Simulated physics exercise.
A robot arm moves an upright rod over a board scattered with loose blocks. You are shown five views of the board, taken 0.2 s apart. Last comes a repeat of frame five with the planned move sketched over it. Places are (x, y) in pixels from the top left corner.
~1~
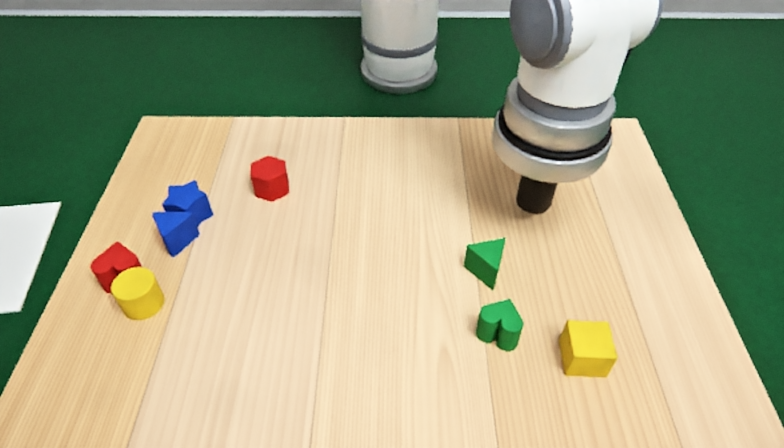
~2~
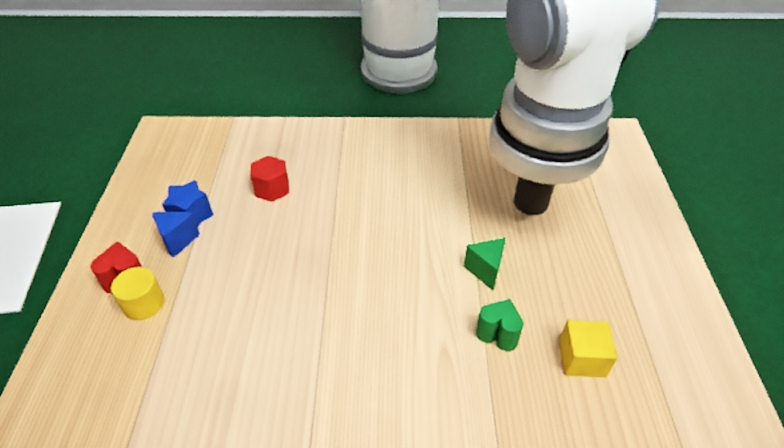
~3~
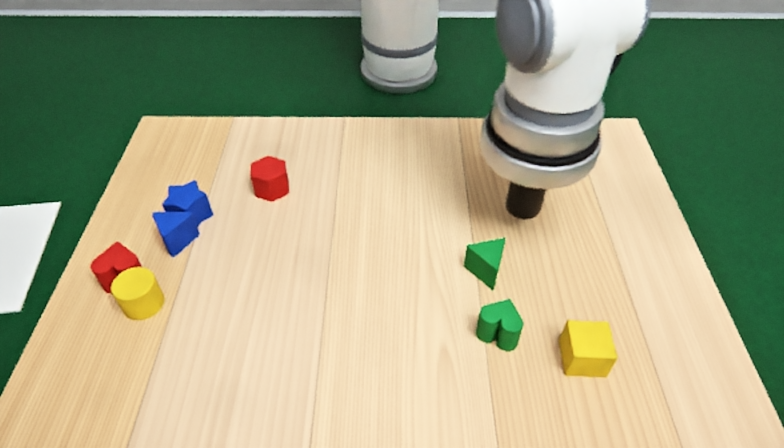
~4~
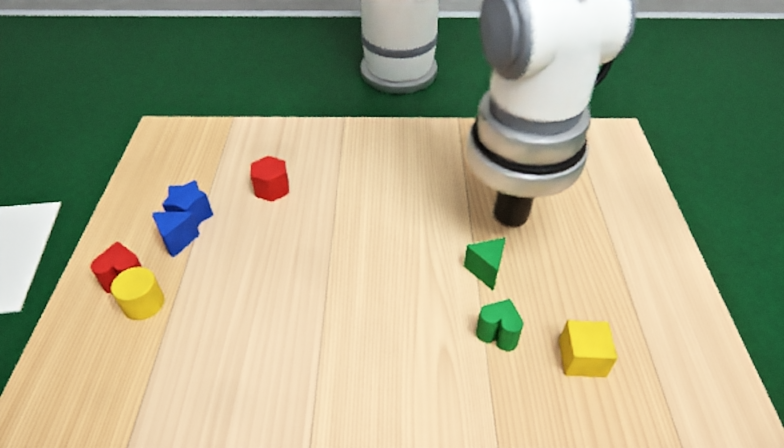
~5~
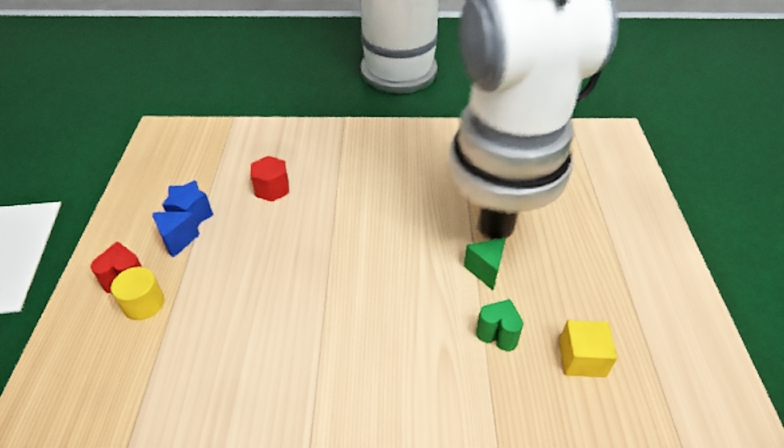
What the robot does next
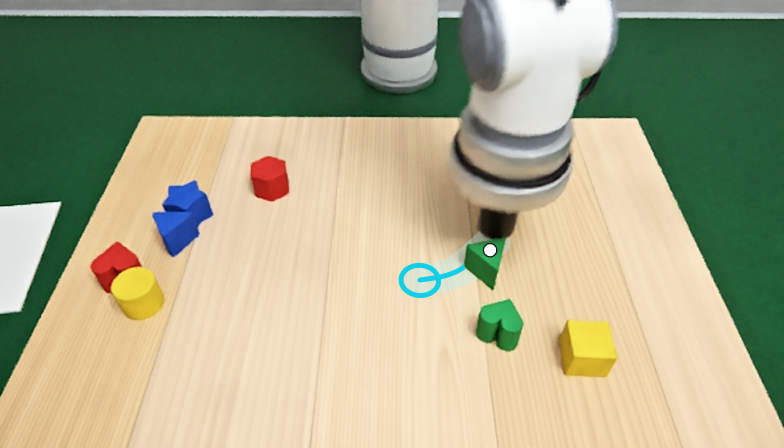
At first, a robot arm holds a dark upright rod over the right side of a wooden board scattered with red, blue, yellow and green blocks. The arm then shifts the rod a short way left and toward the viewer, until its tip is beside the green triangular block, while every block stays still.
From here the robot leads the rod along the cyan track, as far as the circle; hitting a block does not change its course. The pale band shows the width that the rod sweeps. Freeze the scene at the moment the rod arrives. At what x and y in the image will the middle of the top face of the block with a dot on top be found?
I'd place it at (488, 267), taking the centre of its top.
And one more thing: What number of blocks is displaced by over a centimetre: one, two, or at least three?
My count: 1.
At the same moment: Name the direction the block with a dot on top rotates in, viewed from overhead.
It spins against the clock.
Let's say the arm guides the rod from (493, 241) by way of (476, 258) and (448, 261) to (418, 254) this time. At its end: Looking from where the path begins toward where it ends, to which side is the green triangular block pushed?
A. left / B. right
My pick is A.
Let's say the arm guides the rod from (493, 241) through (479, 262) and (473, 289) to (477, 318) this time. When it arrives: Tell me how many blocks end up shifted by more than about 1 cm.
The answer will be two.
The drawn path runs from (493, 241) through (474, 258) and (451, 274) to (420, 280); the dot is on the green triangular block.
On the path given first. Halfway along, rod at (465, 255); green triangular block at (488, 267), turned 20° anticlockwise.
At the end, rod at (421, 268); green triangular block at (488, 267), turned 20° anticlockwise; green heart-shaped block not moved.
